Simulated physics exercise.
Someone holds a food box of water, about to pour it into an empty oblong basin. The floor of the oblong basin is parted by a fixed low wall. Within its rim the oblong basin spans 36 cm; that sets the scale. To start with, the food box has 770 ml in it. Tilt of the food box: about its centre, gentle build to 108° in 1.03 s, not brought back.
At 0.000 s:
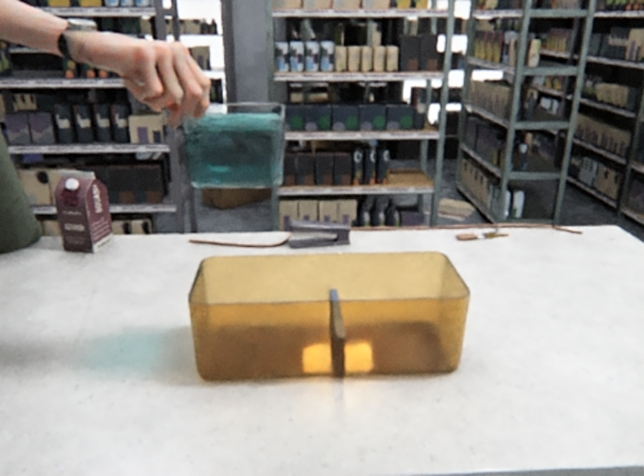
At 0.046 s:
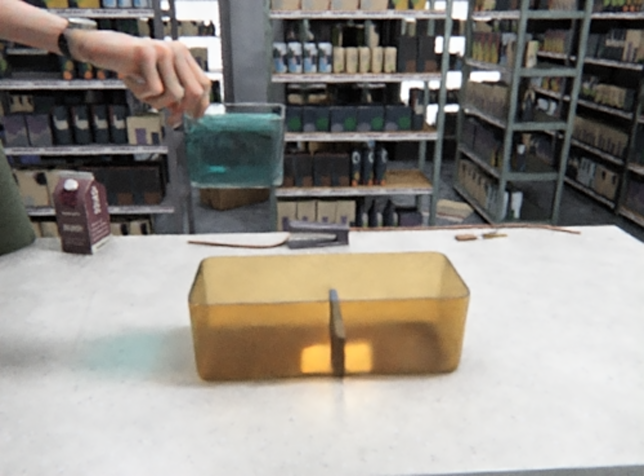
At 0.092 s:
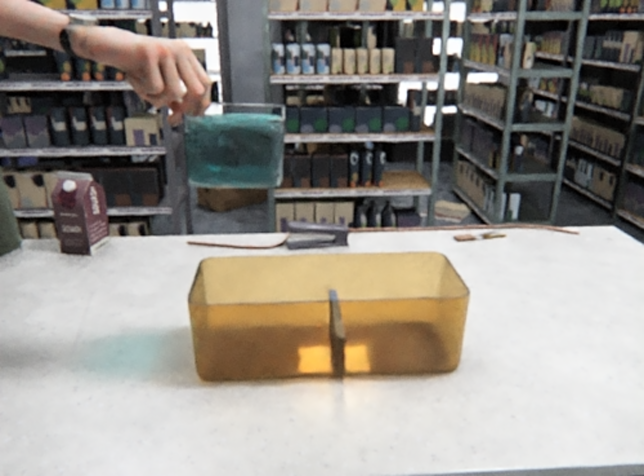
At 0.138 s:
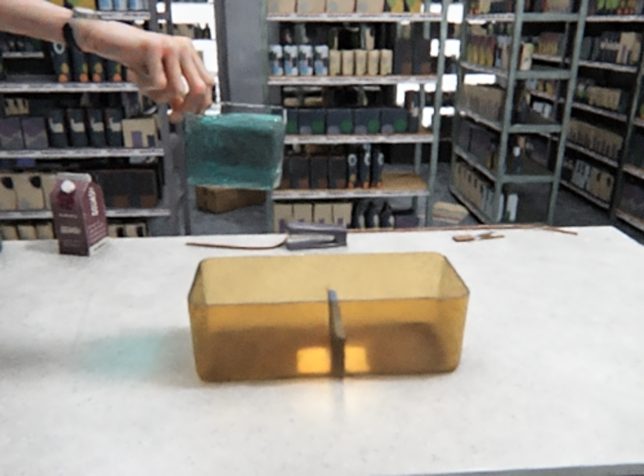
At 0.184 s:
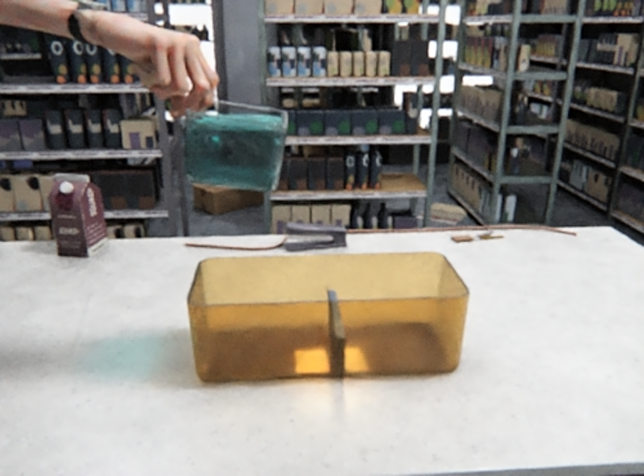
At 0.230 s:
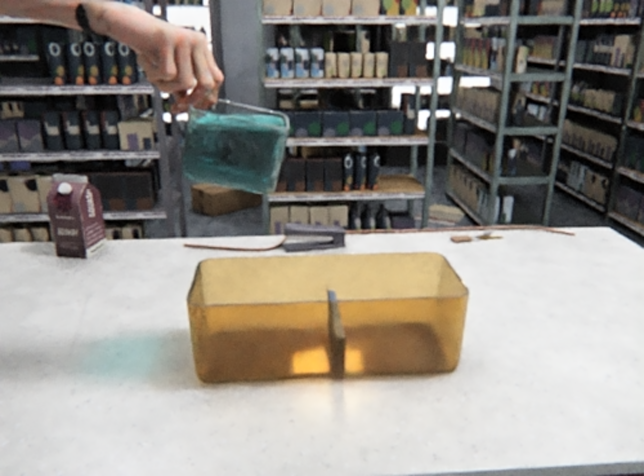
We see a hand at the upper left holding a clear box of teal liquid above a divided amber basin on a white table, at first nearly still, then slowly tilting the box slightly clockwise, its right side dipping.
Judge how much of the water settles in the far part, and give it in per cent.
Some 70 per cent settles in the far part.
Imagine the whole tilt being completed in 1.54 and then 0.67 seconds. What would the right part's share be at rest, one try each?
Around 70 per cent first, around 65 per cent next.
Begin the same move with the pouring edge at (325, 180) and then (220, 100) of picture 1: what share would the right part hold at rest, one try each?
Near 90 in a hundred on the first go and near 0 in a hundred on the second.
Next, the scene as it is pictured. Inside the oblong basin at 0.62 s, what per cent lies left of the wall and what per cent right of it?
Roughly 2 sits left and 7 sits right.
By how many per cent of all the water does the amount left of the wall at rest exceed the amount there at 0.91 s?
I'd say near 20 percent.
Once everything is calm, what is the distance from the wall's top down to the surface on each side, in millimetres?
Left 50 mm, right 34 mm.
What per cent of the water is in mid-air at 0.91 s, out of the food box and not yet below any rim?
About 14 % of the total.
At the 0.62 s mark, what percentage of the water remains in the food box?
I'd put it near 58 percent.
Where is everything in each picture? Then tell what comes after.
The first frame shows tilt 0°; pouring edge (283, 112); surface from (192, 122) to (281, 121); the oblong basin's rim runs from (195, 280) to (457, 273); the wall's top is at (337, 312).
The second frame shows tilt 1°; pouring edge (283, 113); surface from (193, 122) to (282, 121).
The third frame shows tilt 2°; pouring edge (284, 114); surface from (193, 121) to (282, 121).
The fourth frame shows tilt 5°; pouring edge (285, 116); surface from (193, 121) to (283, 122).
The fifth frame shows tilt 8°; pouring edge (286, 119); surface from (193, 122) to (284, 122).
The sixth frame shows tilt 13°; pouring edge (287, 124); surface from (194, 122) to (285, 123).
By 0.62 s the tilt is 71° and 58 per cent is still to pour, 2 is left of the wall and 7 right of it.
By 0.91 s the tilt is 104° and 11 per cent is still to pour, 8 is left of the wall and 67 right of it.
By 1.21 s the tilt is 108° and 0 per cent is still to pour, 27 is left of the wall and 70 right of it.
By 1.53 s the tilt is 108° and 0 per cent is still to pour, 29 is left of the wall and 70 right of it.
At rest 29 per cent lies left of the wall, 70 right of it and 1 outside.
